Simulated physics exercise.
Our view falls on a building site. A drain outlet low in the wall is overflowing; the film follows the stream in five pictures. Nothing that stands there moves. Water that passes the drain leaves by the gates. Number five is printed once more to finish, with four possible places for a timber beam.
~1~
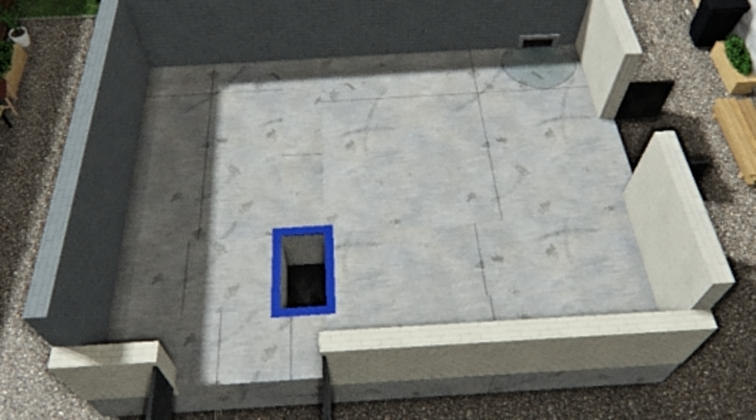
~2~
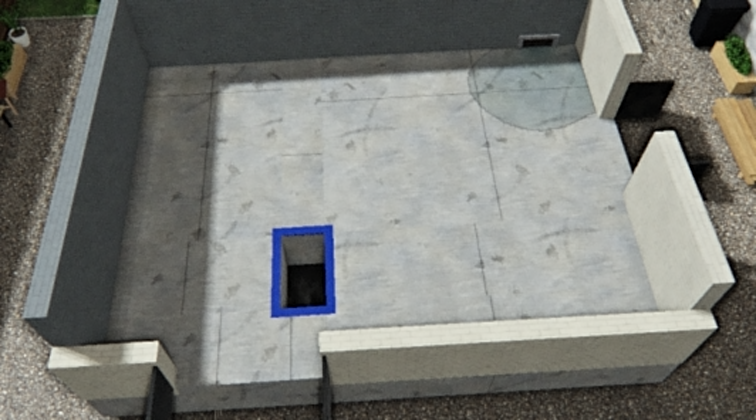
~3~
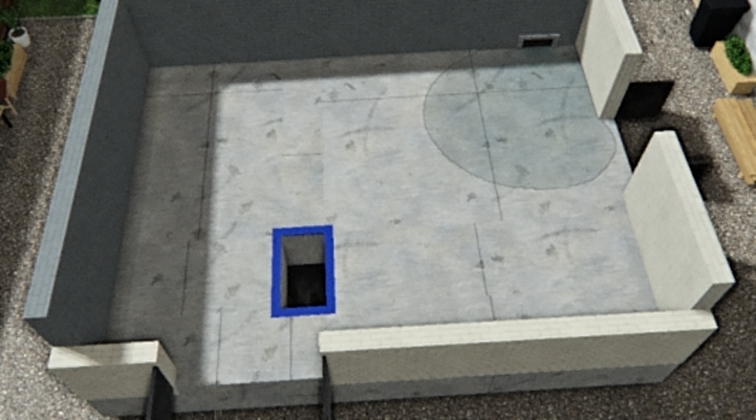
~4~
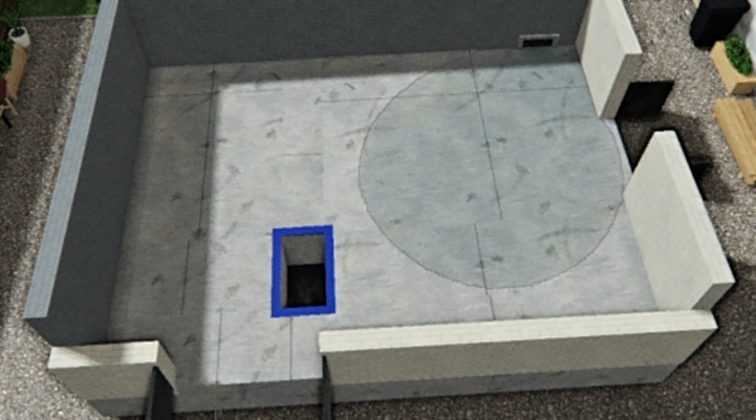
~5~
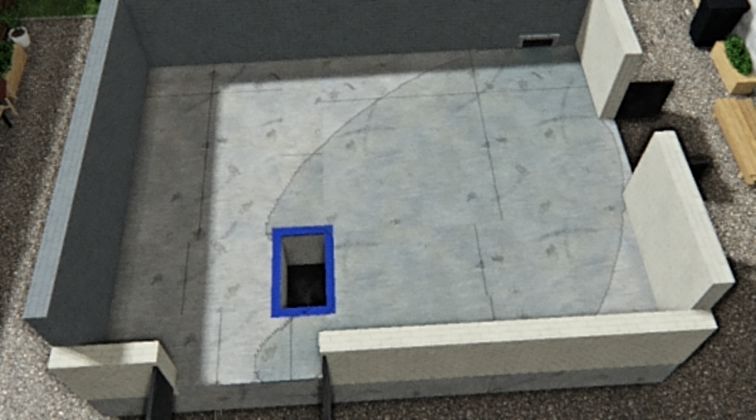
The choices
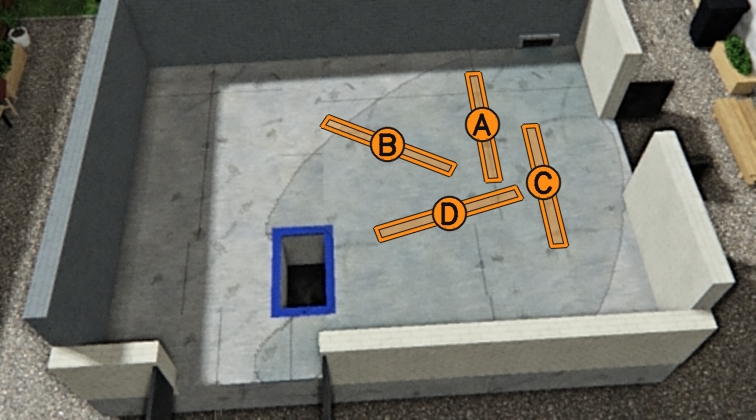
At a building site, water spread from an opening in the back wall near the right corner across the walled concrete floor, widening toward the front and left until it reached the blue-edged drain.
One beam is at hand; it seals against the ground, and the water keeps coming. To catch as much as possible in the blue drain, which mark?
Choose D.
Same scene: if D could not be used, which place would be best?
C.
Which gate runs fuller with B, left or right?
The left one.
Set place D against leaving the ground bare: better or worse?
Better.
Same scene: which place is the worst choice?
Here it is place B.
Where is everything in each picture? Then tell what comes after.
The first picture shows outfall at (537, 41); blue drain at (303, 270); open gate at (251, 364); open gate at (610, 155); 2 % of the ground under water, visible out to (528, 80); blue drain still dry.
In the second picture, 7 % of the ground under water, visible out to (502, 117); blue drain still dry.
In the third picture, 17 % of the ground under water, visible out to (511, 181); blue drain still dry.
In the fourth picture, 33 % of the ground under water, visible out to (472, 278); blue drain still dry.
In the fifth picture, 49 % of the ground under water, visible out to (345, 298); blue drain taking water.
In orange, A from (493, 180) to (473, 73); B from (325, 121) to (452, 169); C from (559, 245) to (530, 125); D from (378, 234) to (518, 192).
For place A, about 27 % of the stream goes into the blue drain, about 71 % out by the gates.
For place B, about 20 % of the stream goes into the blue drain, about 78 % out by the gates.
For place C, about 35 % of the stream goes into the blue drain, about 64 % out by the gates.
For place D, about 46 % of the stream goes into the blue drain, about 53 % out by the gates.
